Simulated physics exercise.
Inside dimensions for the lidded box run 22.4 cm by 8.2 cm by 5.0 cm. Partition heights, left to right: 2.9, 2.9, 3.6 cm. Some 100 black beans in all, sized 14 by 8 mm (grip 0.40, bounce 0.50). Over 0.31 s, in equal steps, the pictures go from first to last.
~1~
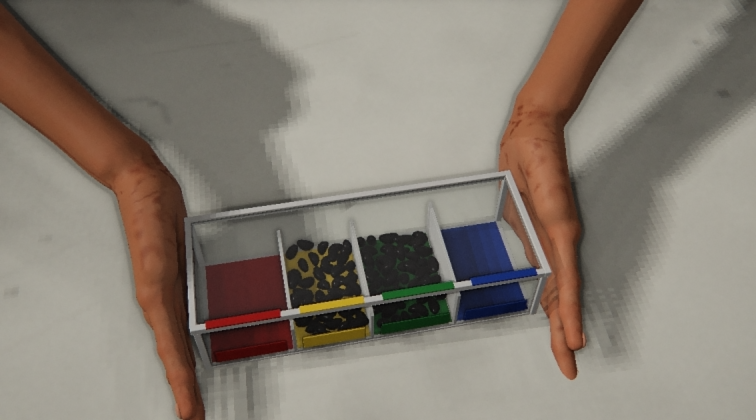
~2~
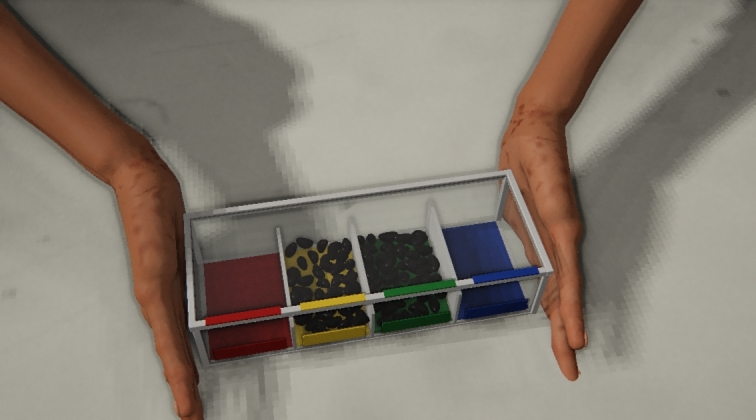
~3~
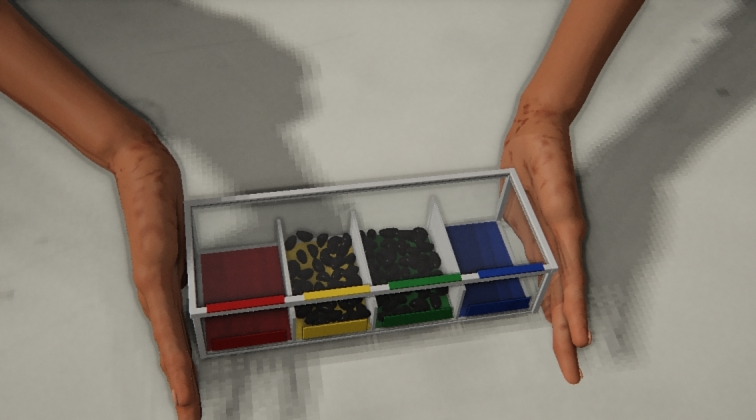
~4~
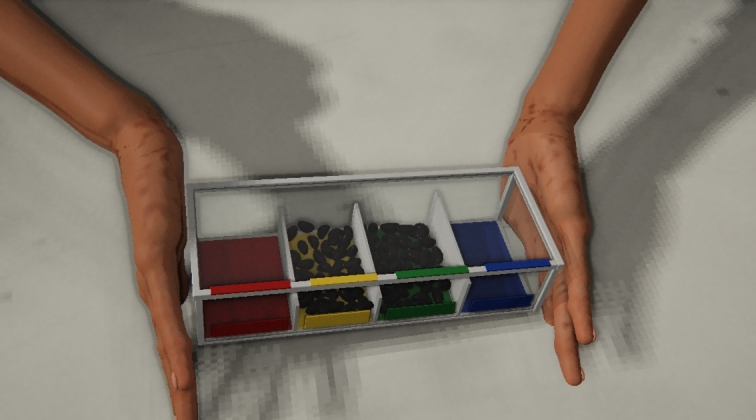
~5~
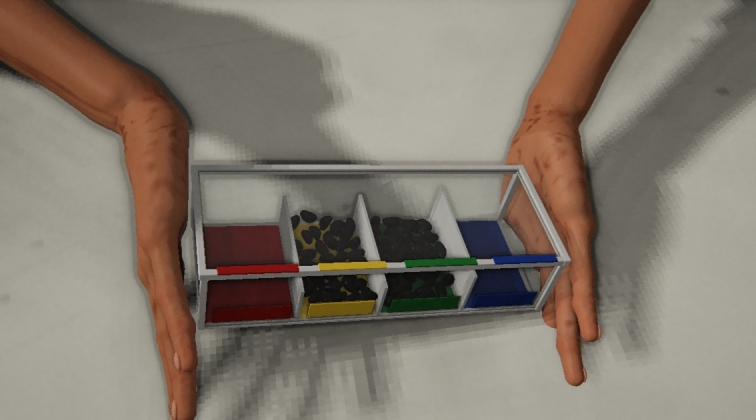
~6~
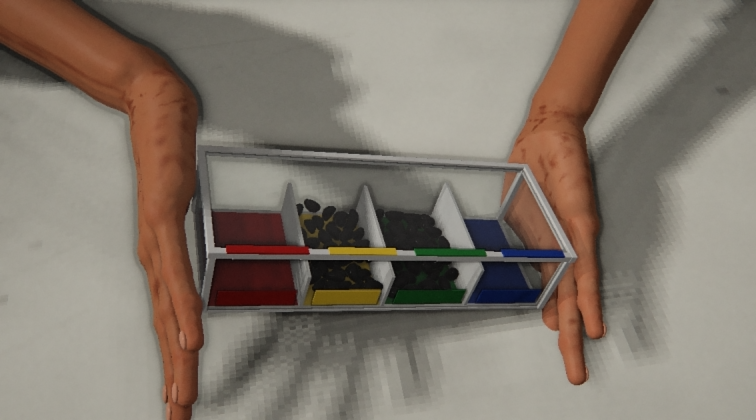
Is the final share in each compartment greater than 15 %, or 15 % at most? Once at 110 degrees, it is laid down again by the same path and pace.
Red: 15 % at most, blue: Greater than 15 %, green: Greater than 15 %, yellow: 15 % at most.
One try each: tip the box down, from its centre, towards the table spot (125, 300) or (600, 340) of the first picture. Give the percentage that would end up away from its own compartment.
About 100 per cent on the first try and 55 per cent on the second.
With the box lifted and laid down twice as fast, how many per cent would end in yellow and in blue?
I'd expect yellow at 0 percent and blue at 30 percent.
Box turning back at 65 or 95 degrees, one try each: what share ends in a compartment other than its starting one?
Some 0 and 50 per cent.
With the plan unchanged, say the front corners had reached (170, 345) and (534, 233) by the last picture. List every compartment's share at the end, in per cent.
You'd see red at 80 percent, blue at 0, green at 0 and yellow at 20 percent.
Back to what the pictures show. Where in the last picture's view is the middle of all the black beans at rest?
When it all comes to rest, the middle is near (425, 255).
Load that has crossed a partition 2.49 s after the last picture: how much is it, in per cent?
Some 65 percent.
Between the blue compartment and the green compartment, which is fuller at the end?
Green compartment.
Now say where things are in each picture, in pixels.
Box tilt 0 degrees, front corners at (197, 327) and (543, 270); green 50 %, yellow 50 %, in the first picture.
Box tilt 1 degrees, front corners at (196, 323) and (545, 269), in the second picture.
Box tilt 4 degrees, front corners at (197, 310) and (550, 266), lowest corner right back, in the third picture.
Box tilt 8 degrees, front corners at (200, 292) and (555, 262), lowest corner right back, in the fourth picture.
Box tilt 12 degrees, front corners at (206, 272) and (562, 259), lowest corner right back, in the fifth picture.
Box tilt 16 degrees, front corners at (214, 250) and (568, 255), lowest corner right back; green 50 %, yellow 50 %, in the sixth picture.
Then, 1.50 s after the last picture, tilt 110 degrees; blue 20 %, green 65 %, yellow 15 %.
Then, 2.49 s after the last picture, tilt 50 degrees; blue 30 %, green 70 %.
Then, 3.47 s after the last picture, tilt 0 degrees; blue 35 %, green 65 %.
In the end, red 0 %, blue 35 %, green 65 %, yellow 0 %.
